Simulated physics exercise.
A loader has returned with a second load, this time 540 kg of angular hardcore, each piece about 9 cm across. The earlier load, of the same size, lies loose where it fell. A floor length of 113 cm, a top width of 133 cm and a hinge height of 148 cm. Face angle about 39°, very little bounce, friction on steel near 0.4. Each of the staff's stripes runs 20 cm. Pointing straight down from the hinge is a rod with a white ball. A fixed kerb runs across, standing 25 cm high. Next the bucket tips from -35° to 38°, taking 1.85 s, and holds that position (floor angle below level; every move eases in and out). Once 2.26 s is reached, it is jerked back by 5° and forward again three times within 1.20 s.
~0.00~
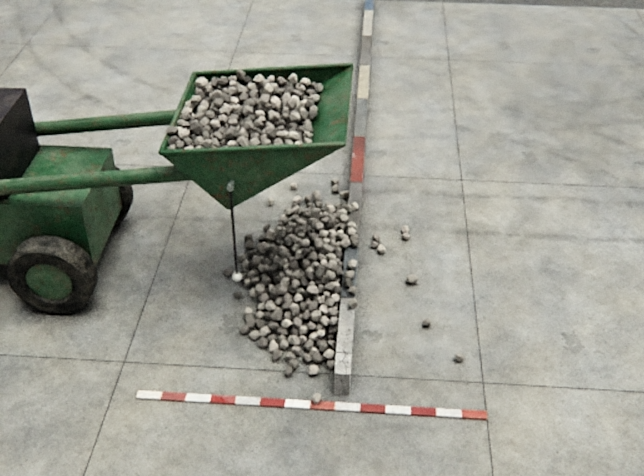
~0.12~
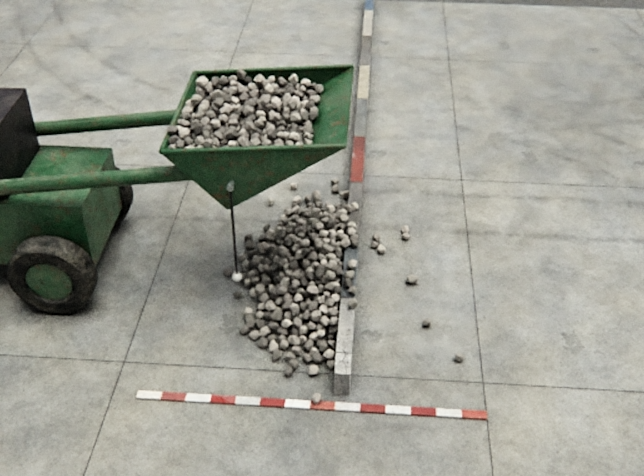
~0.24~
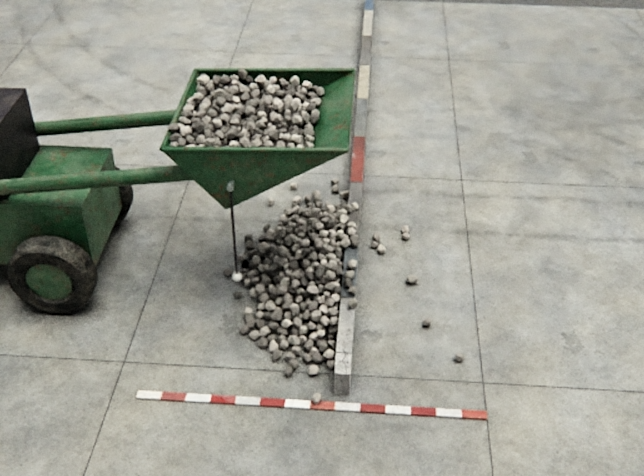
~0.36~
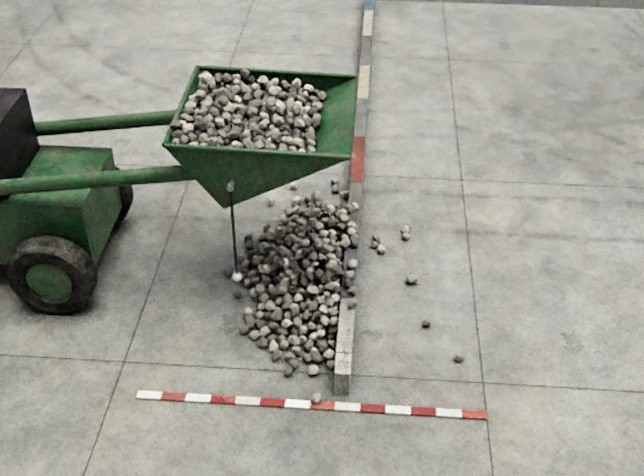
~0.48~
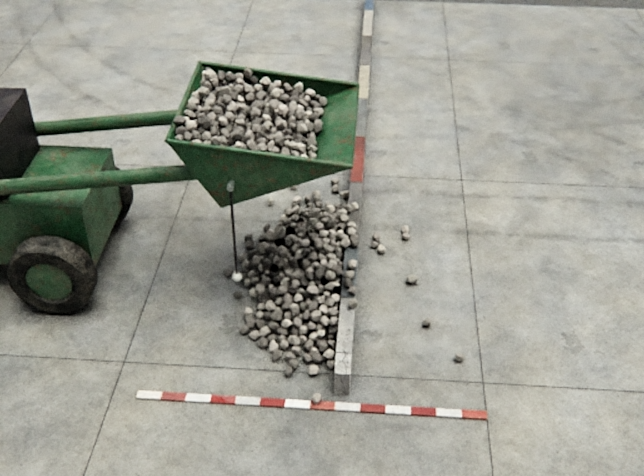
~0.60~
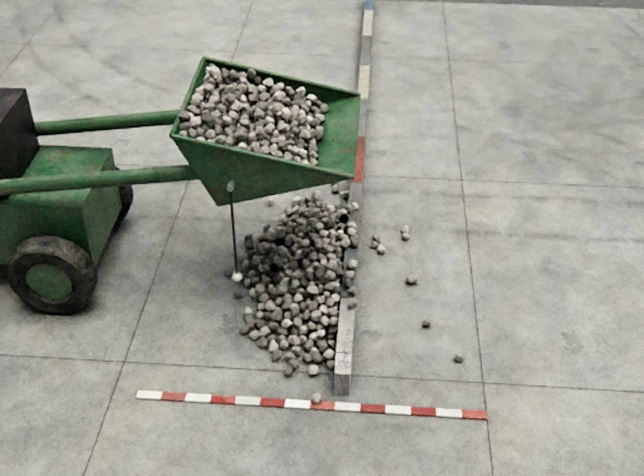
A green loader slowly tilts its stone-filled bucket forward above a loose pile of stones.
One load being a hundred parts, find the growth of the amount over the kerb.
A growth of about 85 parts in a hundred.
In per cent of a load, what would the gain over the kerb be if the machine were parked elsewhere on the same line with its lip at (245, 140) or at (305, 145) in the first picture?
The first would add some 0 per cent and the second some 35 per cent.
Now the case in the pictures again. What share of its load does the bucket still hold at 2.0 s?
Some 65 percent, roughly.
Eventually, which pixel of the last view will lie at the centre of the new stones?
I'd put their centre close to (391, 273).
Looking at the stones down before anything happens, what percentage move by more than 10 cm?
0 per cent.
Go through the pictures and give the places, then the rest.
Lip at (345, 145), floor tilted -35°, highest stones at (239, 99). The earlier load is highest near (317, 244), 38 cm above ground level, 99 % on this side of the kerb, 1 % over the kerb, in the first frame.
Lip at (346, 146), floor tilted -34°, highest stones at (240, 99); the stones move at 0.1 m/s on average, in the second frame.
Lip at (348, 151), floor tilted -32°, highest stones at (235, 97); the stones move at 0.1 m/s on average, in the third frame.
The bucket is at -28°, its lip at (350, 158); the top of the load is at (219, 89); the stones move at 0.2 m/s on average, in the fourth frame.
Lip at (353, 167), floor tilted -23°, highest stones at (210, 86); the stones move at 0.2 m/s on average, in the fifth frame.
The bucket is at -17°, its lip at (354, 177); the top of the load is at (214, 84); the stones move at 0.2 m/s on average, in the sixth frame.
After 1.4 s the floor is at 27°; in per cent of one load, 100 in the bucket, 99 on this side of the kerb, 1 over the kerb; the foremost stones are at (404, 267).
After 2.0 s the floor is at 38°; in per cent of one load, 65 in the bucket, 130 on this side of the kerb, 6 over the kerb; the foremost stones are at (407, 278).
After 3.9 s the floor is at 38°; in per cent of one load, 0 in the bucket, 114 on this side of the kerb, 87 over the kerb; the foremost stones are at (518, 268).
After 6.8 s the floor is at 38°; in per cent of one load, 0 in the bucket, 114 on this side of the kerb, 87 over the kerb; the foremost stones are at (518, 268). Net gain over the kerb, 85.
